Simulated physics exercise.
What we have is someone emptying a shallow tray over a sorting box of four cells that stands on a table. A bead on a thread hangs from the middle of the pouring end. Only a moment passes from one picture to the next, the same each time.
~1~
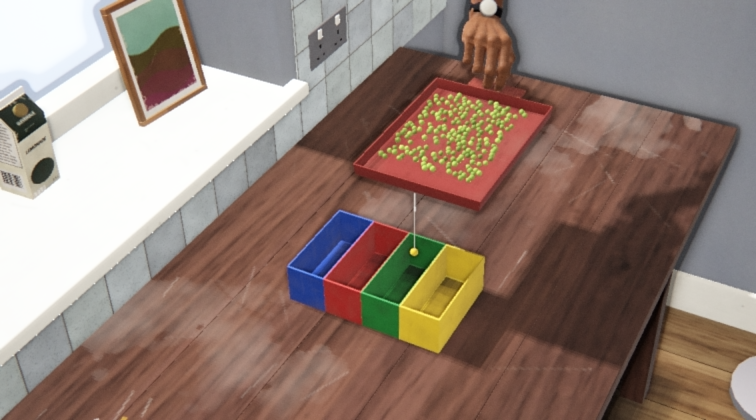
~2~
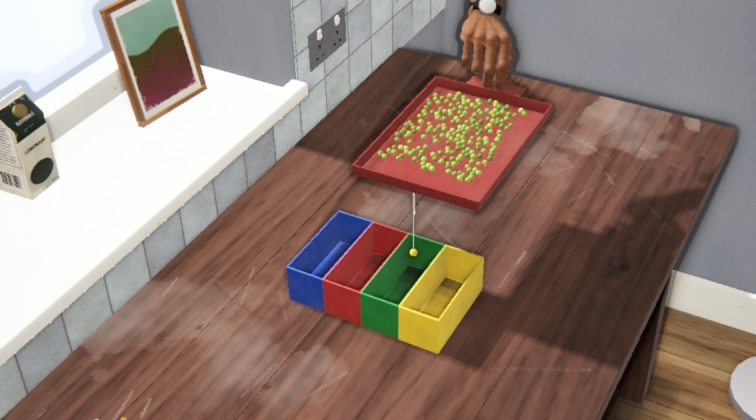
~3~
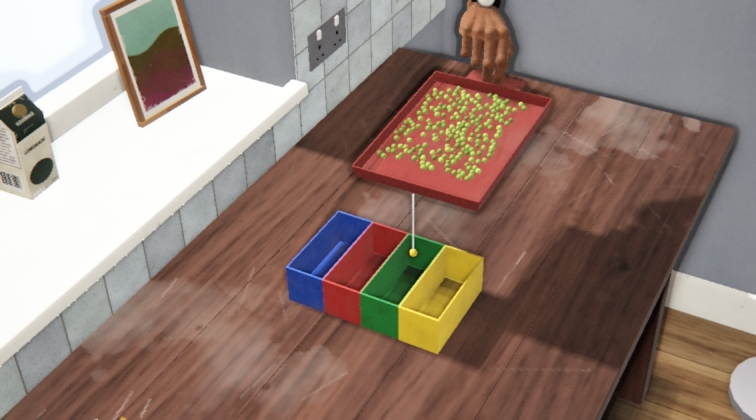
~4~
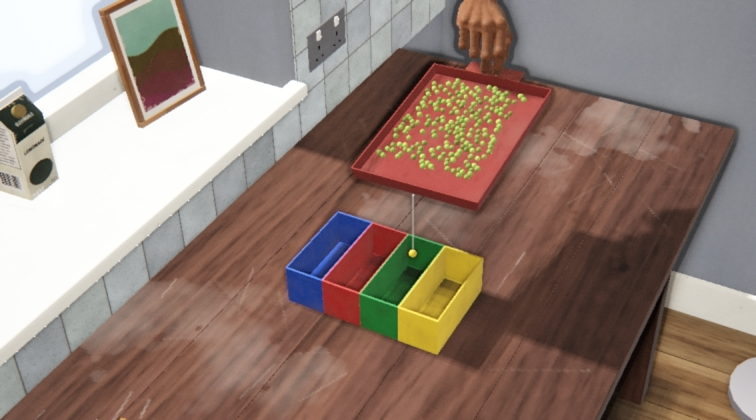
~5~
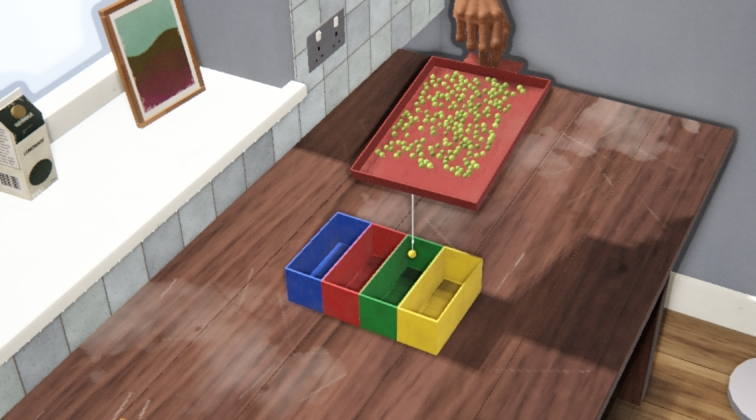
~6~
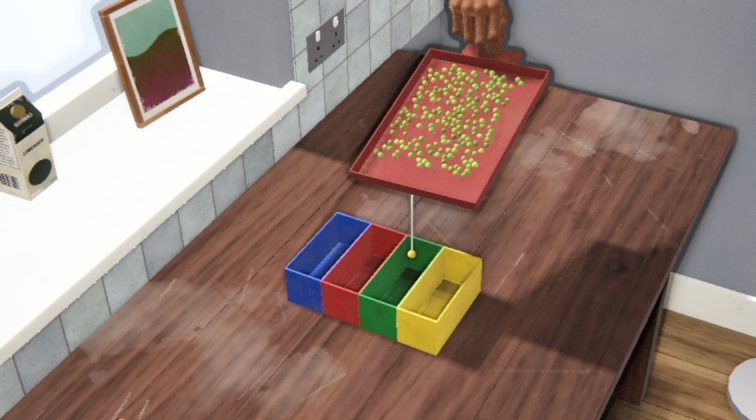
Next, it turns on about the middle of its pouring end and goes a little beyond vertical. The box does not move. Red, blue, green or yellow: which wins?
It favours the red compartment.
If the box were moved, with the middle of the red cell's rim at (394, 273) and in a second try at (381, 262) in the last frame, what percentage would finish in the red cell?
Near 30 % and 40 %.
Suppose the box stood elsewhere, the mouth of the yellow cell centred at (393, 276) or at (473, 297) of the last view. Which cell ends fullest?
In turn: Green; the blue one.
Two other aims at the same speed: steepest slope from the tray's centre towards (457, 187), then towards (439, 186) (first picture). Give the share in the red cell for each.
Roughly 0 per cent, and 10 per cent.
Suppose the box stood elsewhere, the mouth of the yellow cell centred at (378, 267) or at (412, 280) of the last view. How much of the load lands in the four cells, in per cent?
The first gives 80 %, the second 100 %.
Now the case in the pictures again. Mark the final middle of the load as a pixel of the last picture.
At about (358, 301).
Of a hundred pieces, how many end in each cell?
Blue cell near 20; red cell near 50; green cell near 30; yellow cell near 0.
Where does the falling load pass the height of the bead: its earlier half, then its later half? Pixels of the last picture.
Around (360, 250) and then (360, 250).
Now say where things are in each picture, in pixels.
In the first frame, corners of the pouring end at (355, 164) and (479, 200), level; middle of the load at (455, 135), dried peas; bead on its thread at (414, 252); blue cell at (307, 286); red cell at (343, 299); green cell at (381, 312); yellow cell at (420, 326).
In the second frame, corners of the pouring end at (355, 164) and (478, 201), level; middle of the load at (455, 134).
In the third frame, corners of the pouring end at (354, 165) and (478, 201), tipped barely, lowest at the left corner; middle of the load at (454, 131).
In the fourth frame, corners of the pouring end at (353, 167) and (477, 201), tipped a little, lowest at the left corner; middle of the load at (453, 127).
In the fifth frame, corners of the pouring end at (352, 169) and (476, 202), tipped a little, lowest at the left corner; middle of the load at (452, 123).
In the sixth frame, corners of the pouring end at (351, 170) and (475, 202), tipped clearly, lowest at the left corner; middle of the load at (450, 119); blue cell at (304, 288); red cell at (340, 301); green cell at (378, 314); yellow cell at (417, 328).
Soon, tray tipped steeply; nearly all on the tray; a stray few in the red cell; a stray few in the green cell; a stray few in the blue cell; a small part falling or outside the box.
A while on, tray tipped right over; most on the tray; a small part in the red cell; a stray few in the blue cell; a stray few in the yellow cell; a stray few in the green cell; a stray few falling or outside the box.
Towards the end, tray tipped past a quarter turn; about half in the red cell; about a quarter in the green cell; a small part in the blue cell; a small part in the yellow cell; a stray few falling or outside the box.
Finally, tray tipped past a quarter turn; about half in the red cell; about a quarter in the green cell; a small part in the blue cell; a small part in the yellow cell; a stray few outside the box.
